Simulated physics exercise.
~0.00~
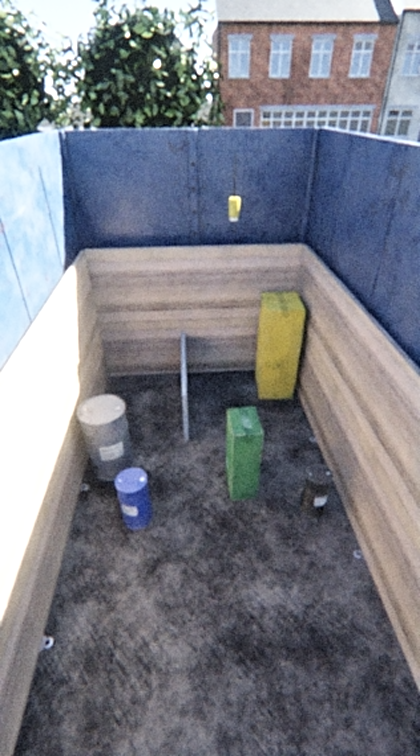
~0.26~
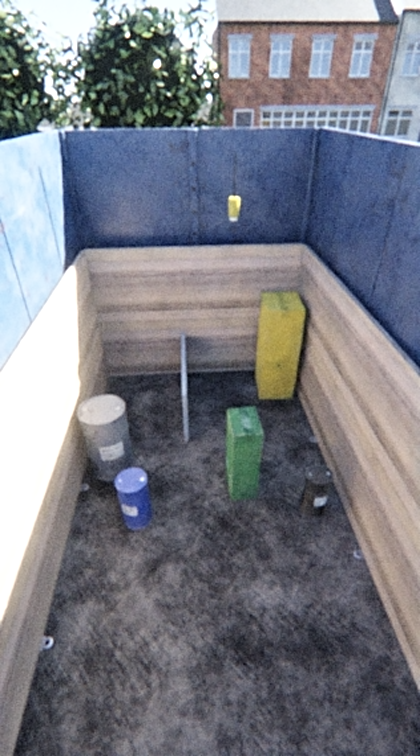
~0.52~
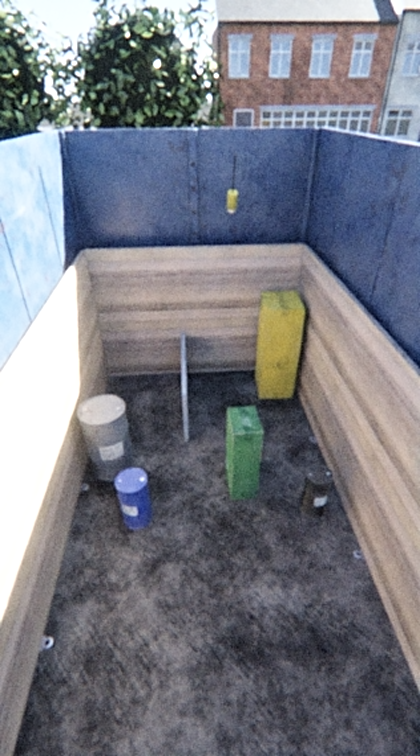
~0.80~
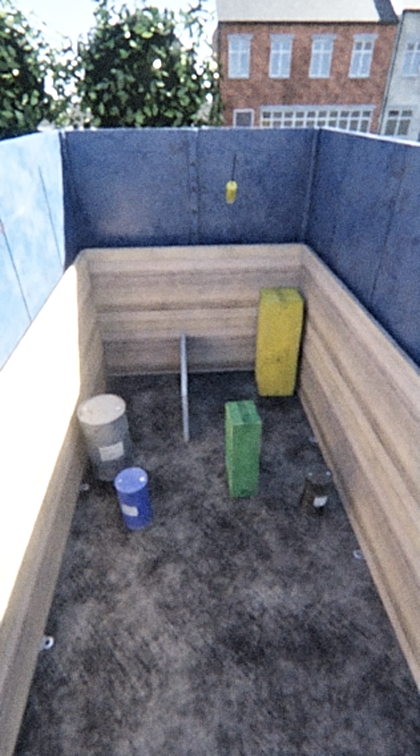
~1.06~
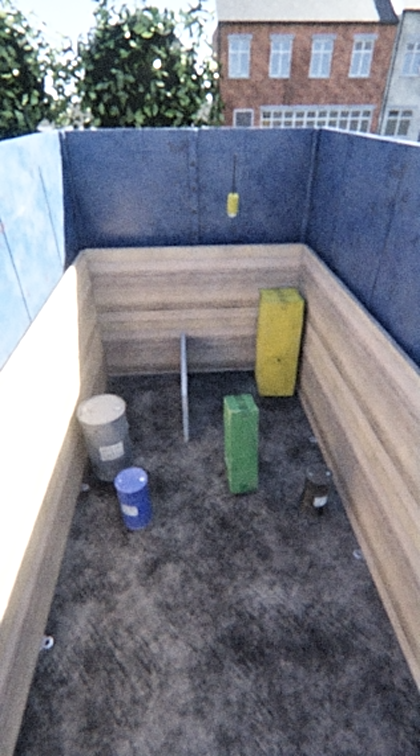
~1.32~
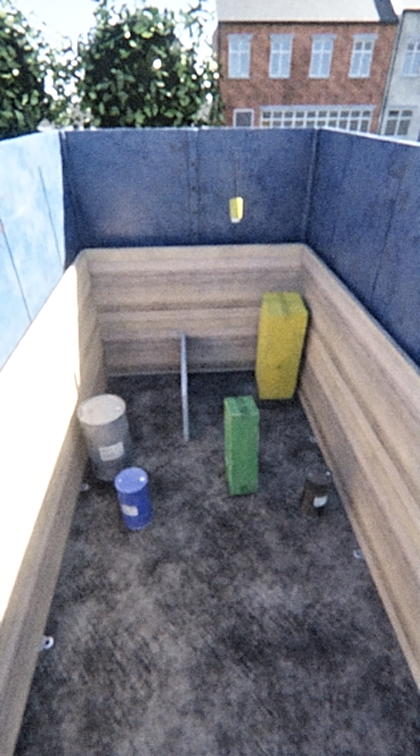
Green box tilting slightly in an open-topped load bay as a yellow hanging tag sways, with drums and canisters standing still.
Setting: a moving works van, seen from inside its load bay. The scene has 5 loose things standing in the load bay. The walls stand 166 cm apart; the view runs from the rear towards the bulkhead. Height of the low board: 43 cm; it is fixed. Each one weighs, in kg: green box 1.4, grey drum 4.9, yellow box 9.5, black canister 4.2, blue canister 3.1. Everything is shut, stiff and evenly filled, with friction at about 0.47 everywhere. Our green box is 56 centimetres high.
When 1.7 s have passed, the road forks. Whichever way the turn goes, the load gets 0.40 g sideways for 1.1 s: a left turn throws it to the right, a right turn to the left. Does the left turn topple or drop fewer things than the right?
The cargo comes off best on a left turn.
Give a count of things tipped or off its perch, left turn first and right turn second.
If it goes left, 1; if it goes right, 2.
Turning left. At 1.62 s, no push; green box leaning 6° near (244, 457); yellow box slid 2 cm.
After 2.62 s, load feels 0.29 g right; green box leaning 41° near (290, 455); yellow box slid 5 cm.
After 3.22 s, no push; green box leaning 61° near (293, 459); yellow box slid 5 cm.
At rest (3.8 s), tipped over in the load bay, green box; the other 4 in place, give or take 15 cm. In the last view, green box near (289, 472), grey drum near (108, 438).
Turning right instead, green box and yellow box tipped over or off its perch, 2 of 5 in all.
